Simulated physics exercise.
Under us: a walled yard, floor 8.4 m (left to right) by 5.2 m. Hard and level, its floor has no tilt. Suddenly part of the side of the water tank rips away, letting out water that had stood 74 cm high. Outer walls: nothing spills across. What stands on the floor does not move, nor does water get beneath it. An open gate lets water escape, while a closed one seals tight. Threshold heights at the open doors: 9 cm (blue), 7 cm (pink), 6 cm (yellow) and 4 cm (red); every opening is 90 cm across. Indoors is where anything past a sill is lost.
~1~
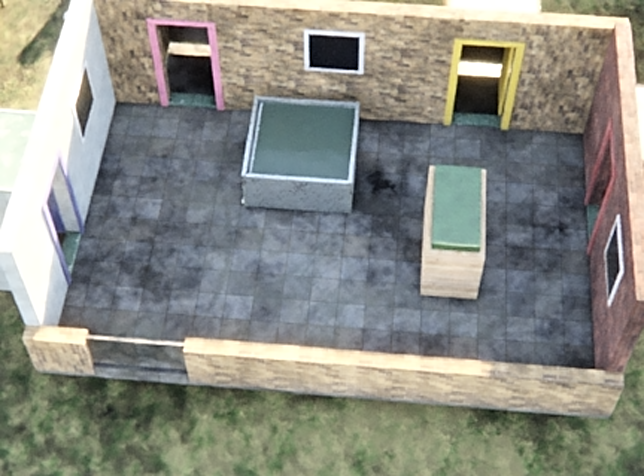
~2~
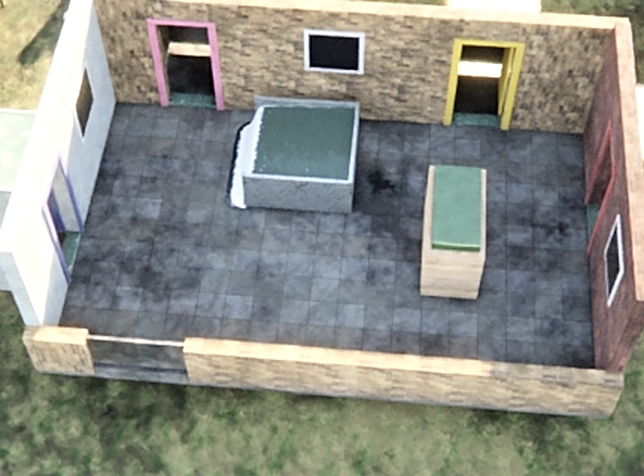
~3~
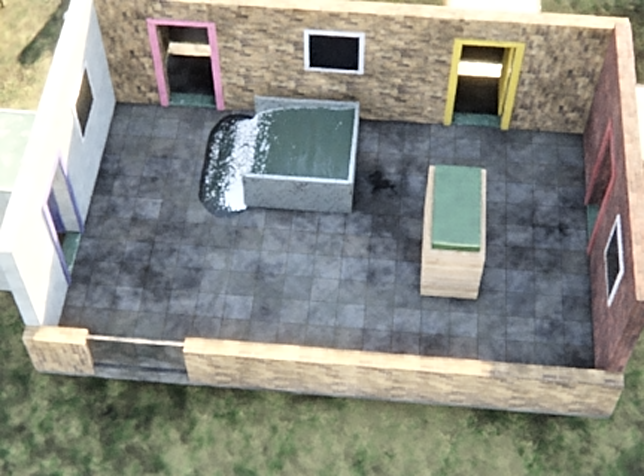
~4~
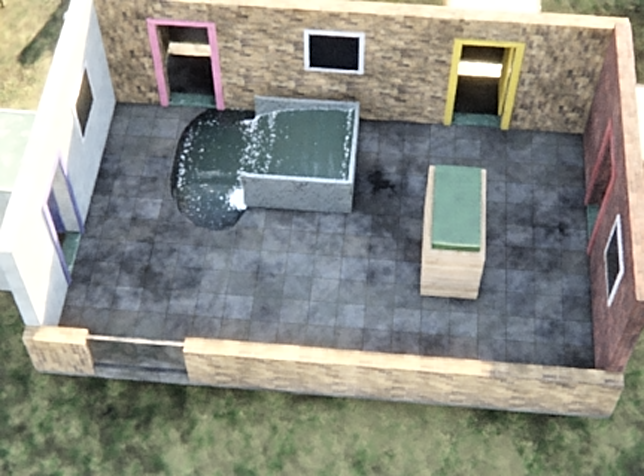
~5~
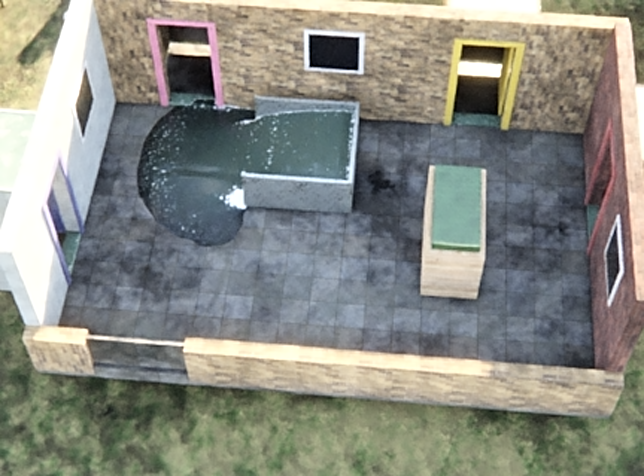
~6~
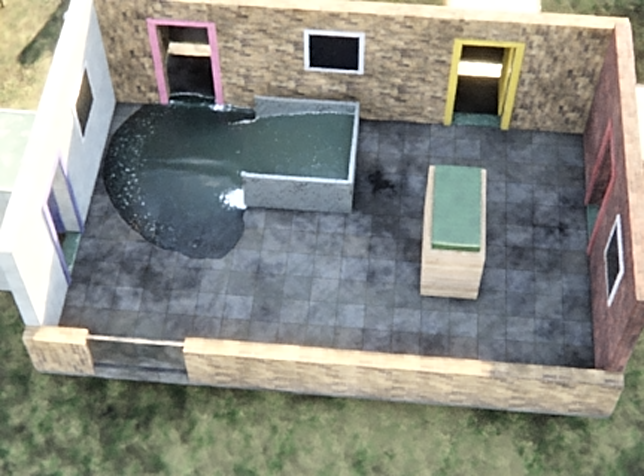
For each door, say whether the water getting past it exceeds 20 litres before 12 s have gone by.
By that time: The blue door exceeds 20 litres; the pink door exceeds 20 litres; the yellow door stays at or below 20 litres; the red door stays at or below 20 litres.
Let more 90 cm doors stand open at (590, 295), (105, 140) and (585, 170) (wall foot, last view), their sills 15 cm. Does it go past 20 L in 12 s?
Less, more, less.
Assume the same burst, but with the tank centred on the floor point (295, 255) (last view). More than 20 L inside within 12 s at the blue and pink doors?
For the blue door, the amount is too high; for the pink door, the amount is too high.
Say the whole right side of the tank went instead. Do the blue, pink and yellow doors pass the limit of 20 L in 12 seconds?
Then blue does not exceed it, pink does not exceed it, yellow exceeds it.
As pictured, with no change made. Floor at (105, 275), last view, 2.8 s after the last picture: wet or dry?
By then the spot is drenched.
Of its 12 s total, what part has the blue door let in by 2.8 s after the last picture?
I'd say close to 80 percent.
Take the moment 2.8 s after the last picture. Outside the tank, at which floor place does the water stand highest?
Spot: Approx. (53, 350).
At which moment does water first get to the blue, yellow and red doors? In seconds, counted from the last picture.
Blue = 0.5 s, yellow = 5.0 s, red = 7.0 s.
Then, 0.7 s after the last picture water covers 25 % of the floor and is deepest (51 cm) near (115, 107); blue door 12 cm at the sill, 0 L in, pink door 16 cm at the sill, 13 L in, yellow door not reached, red door not reached.
Then, 1.5 s after the last picture water covers 25 % of the floor and is deepest (38 cm) near (109, 130); blue door 17 cm at the sill, 12 L in, pink door 20 cm at the sill, 43 L in, yellow door not reached, red door not reached.
Then, 2.8 s after the last picture water covers 35 % of the floor and is deepest (28 cm) near (53, 350); blue door 12 cm at the sill, 33 L in, pink door 18 cm at the sill, 146 L in, yellow door not reached, red door not reached.
Then, 6.3 s after the last picture water covers 75 % of the floor and is deepest (14 cm) near (584, 341); blue door 10 cm at the sill, 41 L in, pink door 6 cm at the sill, 200 L in, yellow door 2 cm at the sill, 0 L in, red door not reached.
Then, 11.3 s after the last picture water covers 95 % of the floor and is deepest (8 cm) near (555, 145); blue door 4 cm at the sill, 42 L in, pink door 6 cm at the sill, 201 L in, yellow door 6 cm at the sill, 0 L in, red door 4 cm at the sill, 0 L in.
